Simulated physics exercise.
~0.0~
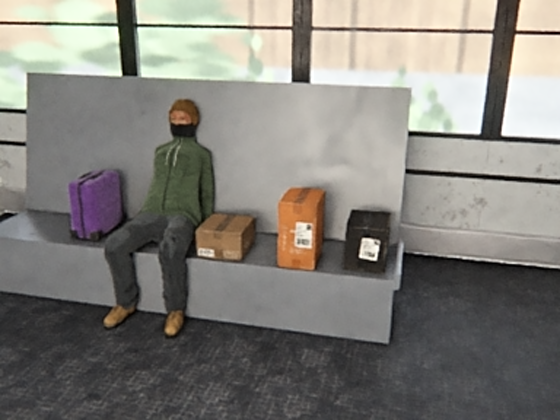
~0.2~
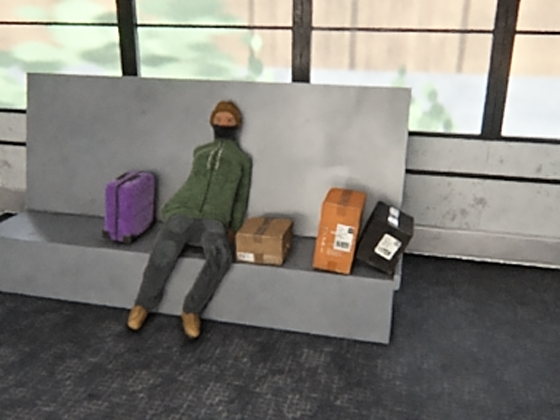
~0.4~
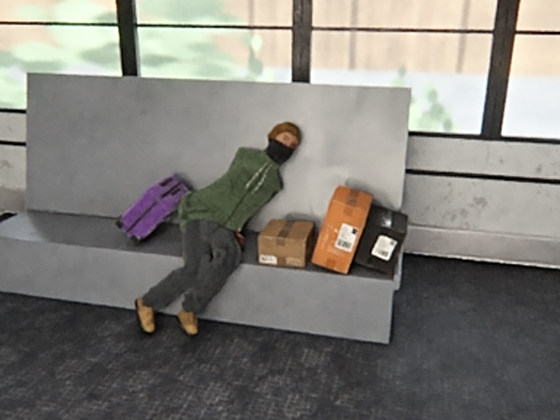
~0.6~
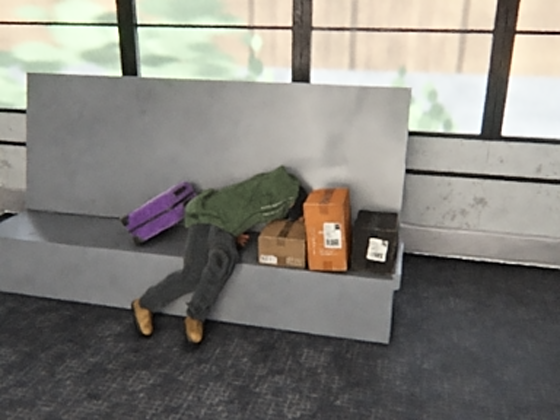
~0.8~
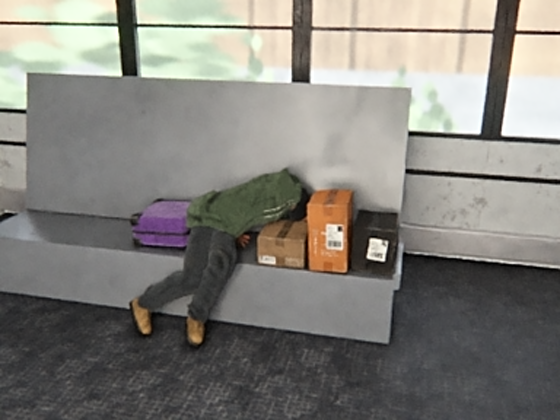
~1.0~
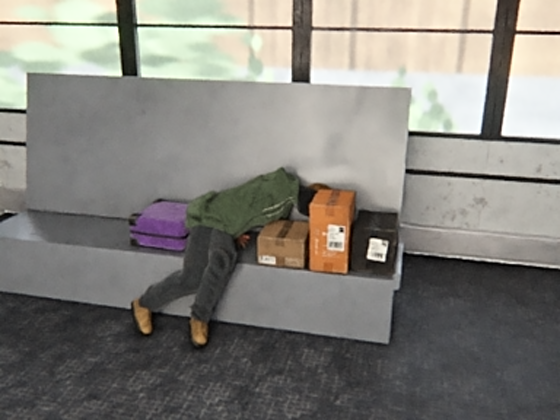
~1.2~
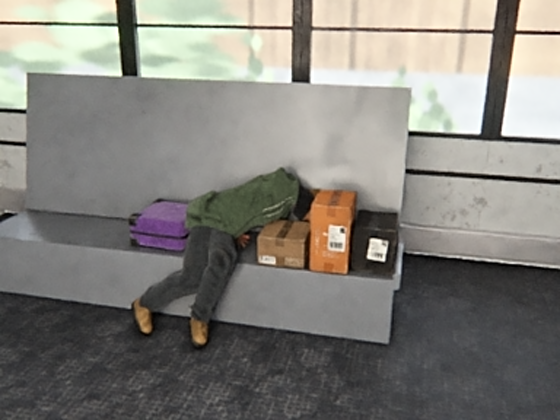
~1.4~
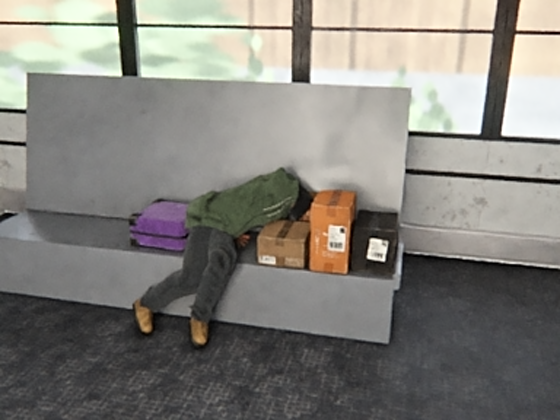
A seated passenger slides right and slumps sideways as the luggage shifts and a purple case topples.
